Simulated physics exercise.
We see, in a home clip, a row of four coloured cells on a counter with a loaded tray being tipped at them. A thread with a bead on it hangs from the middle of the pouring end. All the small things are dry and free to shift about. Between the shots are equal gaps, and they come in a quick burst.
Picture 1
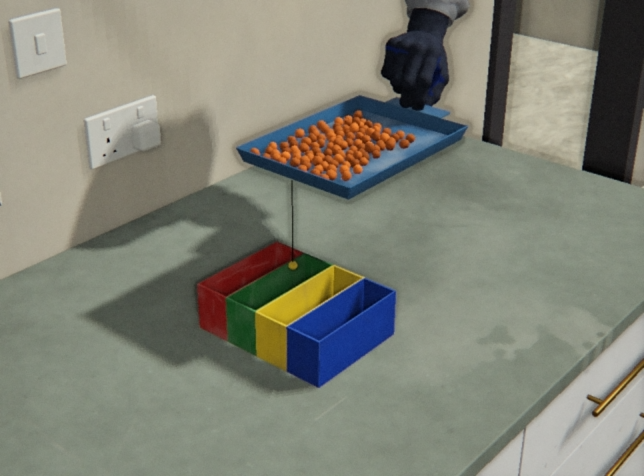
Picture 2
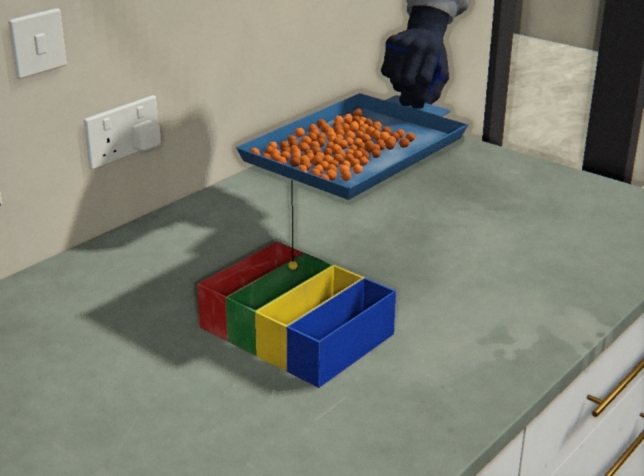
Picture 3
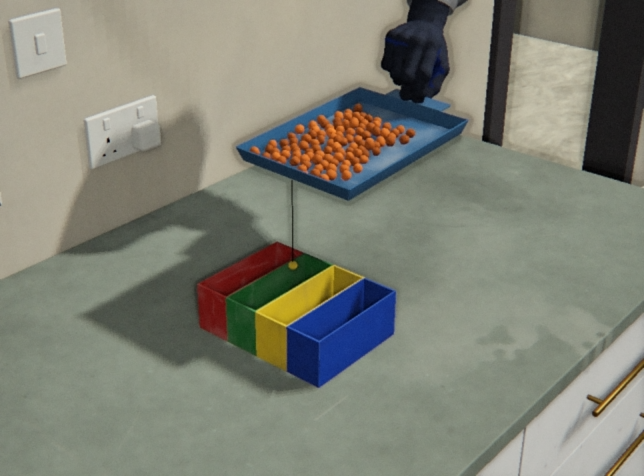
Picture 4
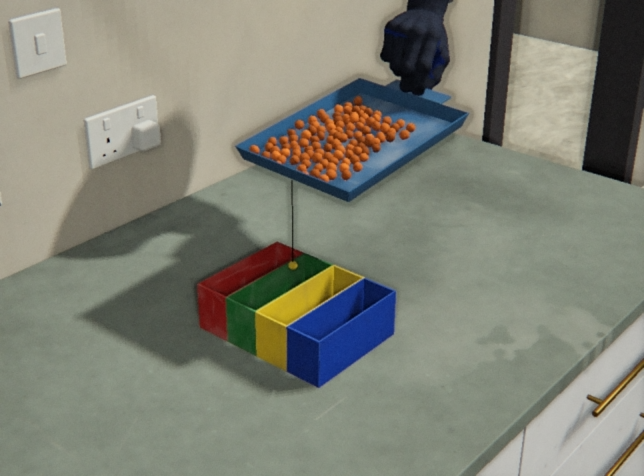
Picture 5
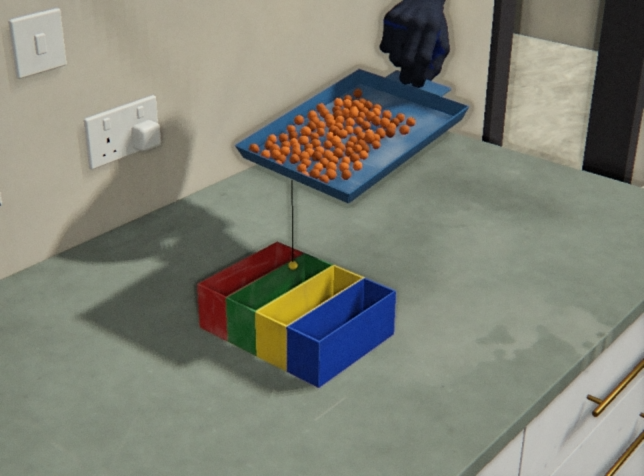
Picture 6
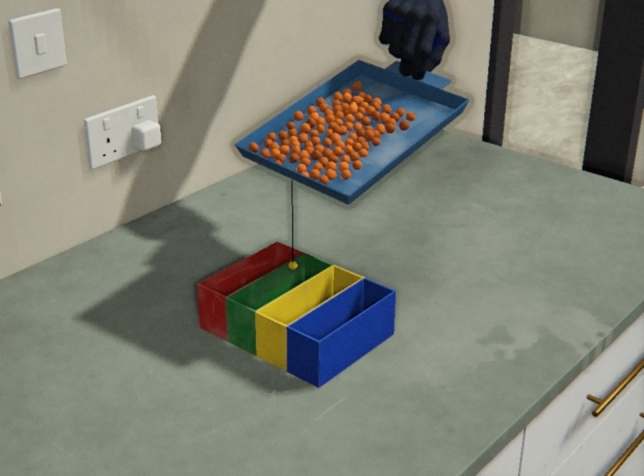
A dark-gloved hand slowly raising the back of a blue tray of small orange pieces above four coloured cells on a counter.
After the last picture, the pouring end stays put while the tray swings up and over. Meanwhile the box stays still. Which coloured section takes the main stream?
The blue section takes it.
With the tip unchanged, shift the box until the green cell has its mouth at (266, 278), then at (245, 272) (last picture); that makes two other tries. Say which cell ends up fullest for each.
Well, the first time it's the cell in blue, and the second time it's the cell in blue.
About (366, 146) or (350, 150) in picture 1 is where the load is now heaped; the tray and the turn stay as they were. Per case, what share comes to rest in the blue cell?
Some 40 and then some 50 per cent.
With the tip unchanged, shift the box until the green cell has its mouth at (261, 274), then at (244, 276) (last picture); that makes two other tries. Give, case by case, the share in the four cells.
60 and 40 in a hundred, in turn.
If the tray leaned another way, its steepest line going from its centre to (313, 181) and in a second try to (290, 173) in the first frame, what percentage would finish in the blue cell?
30 % then 0 %, roughly.
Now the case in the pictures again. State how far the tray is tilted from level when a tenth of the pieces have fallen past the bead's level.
Near 85 degrees.
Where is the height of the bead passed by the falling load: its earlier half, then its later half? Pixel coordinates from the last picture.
I'd place the first part at (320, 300) and the rest at (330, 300).
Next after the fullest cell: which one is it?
That one is the cell in yellow.
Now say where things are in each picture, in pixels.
The first frame shows corners of the pouring end (243, 147) and (349, 184), level; middle of the load (331, 147), coated peanuts; bead on its thread (293, 265); red cell (213, 308); green cell (242, 322); yellow cell (272, 337); blue cell (303, 353).
The second frame shows corners of the pouring end (243, 147) and (349, 185), level; middle of the load (331, 146).
The third frame shows corners of the pouring end (243, 146) and (349, 186), tipped barely, lowest at the right corner; middle of the load (330, 144).
The fourth frame shows corners of the pouring end (243, 145) and (348, 188), tipped a little, lowest at the right corner; middle of the load (330, 140).
The fifth frame shows corners of the pouring end (242, 145) and (348, 189), tipped a little, lowest at the right corner; middle of the load (330, 137).
The sixth frame shows corners of the pouring end (242, 144) and (348, 191), tipped a little, lowest at the right corner; middle of the load (330, 134); red cell (213, 308); green cell (242, 322); yellow cell (272, 337); blue cell (303, 353).
Just after the last frame, tray tipped steeply; almost all on the tray; just a few in the blue cell.
A moment on, tray tipped right over; roughly a quarter on the tray; roughly a quarter in the blue cell; roughly a quarter in the yellow cell; about a tenth in the green cell; roughly a quarter falling or outside the box.
Further on, tray tipped past a quarter turn; roughly half in the blue cell; roughly a quarter in the yellow cell; about a tenth in the green cell; just a few in the red cell; about a tenth falling or outside the box.
When it is over, tray tipped past a quarter turn; roughly half in the blue cell; roughly a quarter in the yellow cell; about a tenth in the green cell; just a few in the red cell; about a tenth outside the box.
